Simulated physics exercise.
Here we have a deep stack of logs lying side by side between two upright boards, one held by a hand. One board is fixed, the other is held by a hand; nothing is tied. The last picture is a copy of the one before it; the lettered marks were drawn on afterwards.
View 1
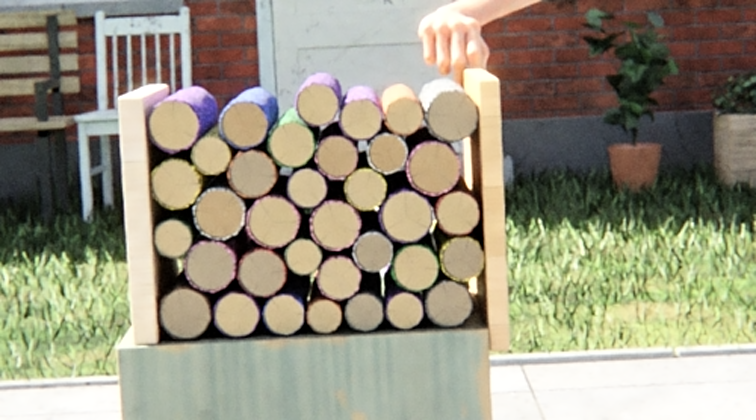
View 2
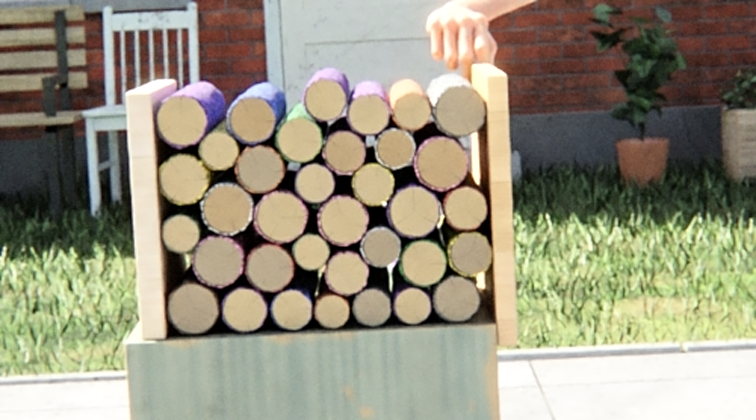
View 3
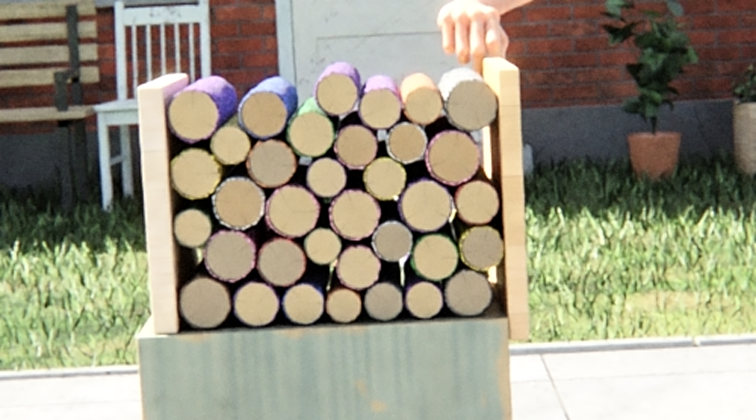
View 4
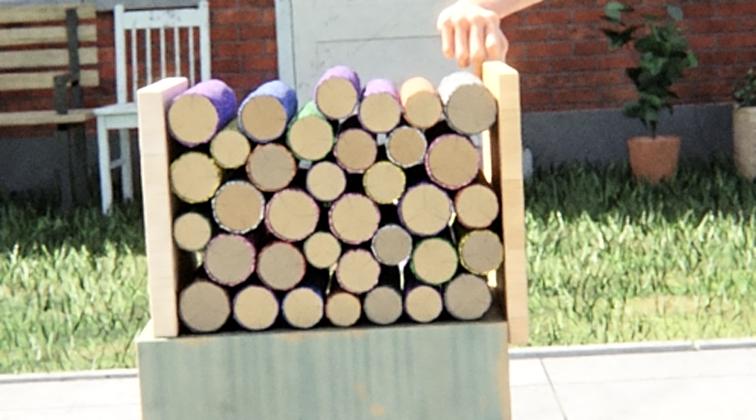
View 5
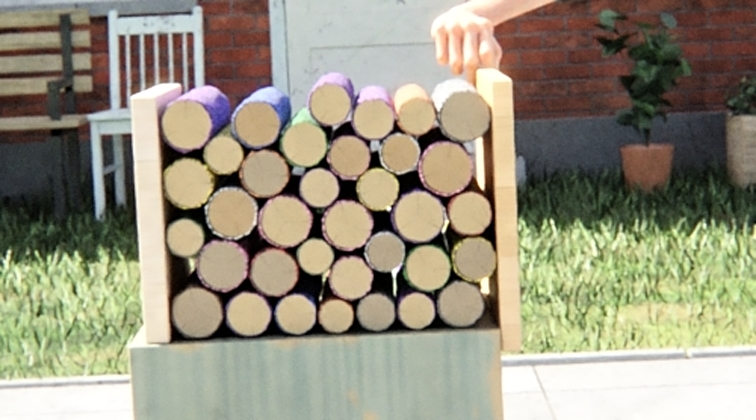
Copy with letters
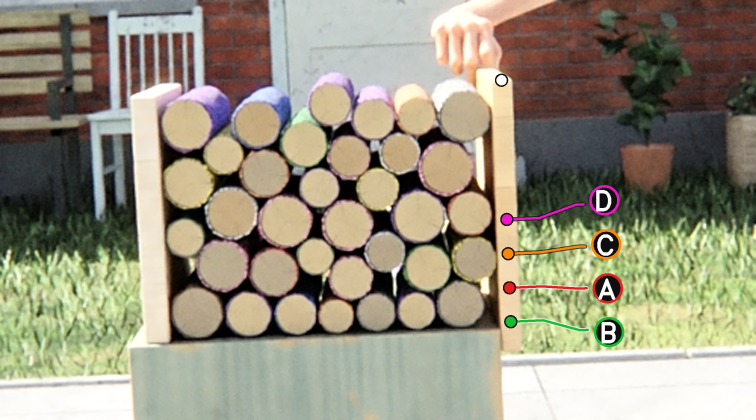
A stack of colorful logs between two boards shifts slightly right, then back left.
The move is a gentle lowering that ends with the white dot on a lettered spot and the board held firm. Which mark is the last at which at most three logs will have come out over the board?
Slide it to D.
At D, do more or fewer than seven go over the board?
Fewer than seven.
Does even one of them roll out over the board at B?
At B: Yes.
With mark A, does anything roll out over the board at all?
Yes.
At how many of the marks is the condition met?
One of them.
On the marked copy, A at (509, 288); B at (510, 322); C at (508, 254); D at (507, 220); the white dot at (501, 80).
Taking D. A third of the way, top of the board (494, 158).
Two thirds of the way, top of the board (496, 219).
When it is over, top of the board (496, 219), three out over the board.
As for the rest, A more than three out over the board; B more than three out over the board; C more than three out over the board.
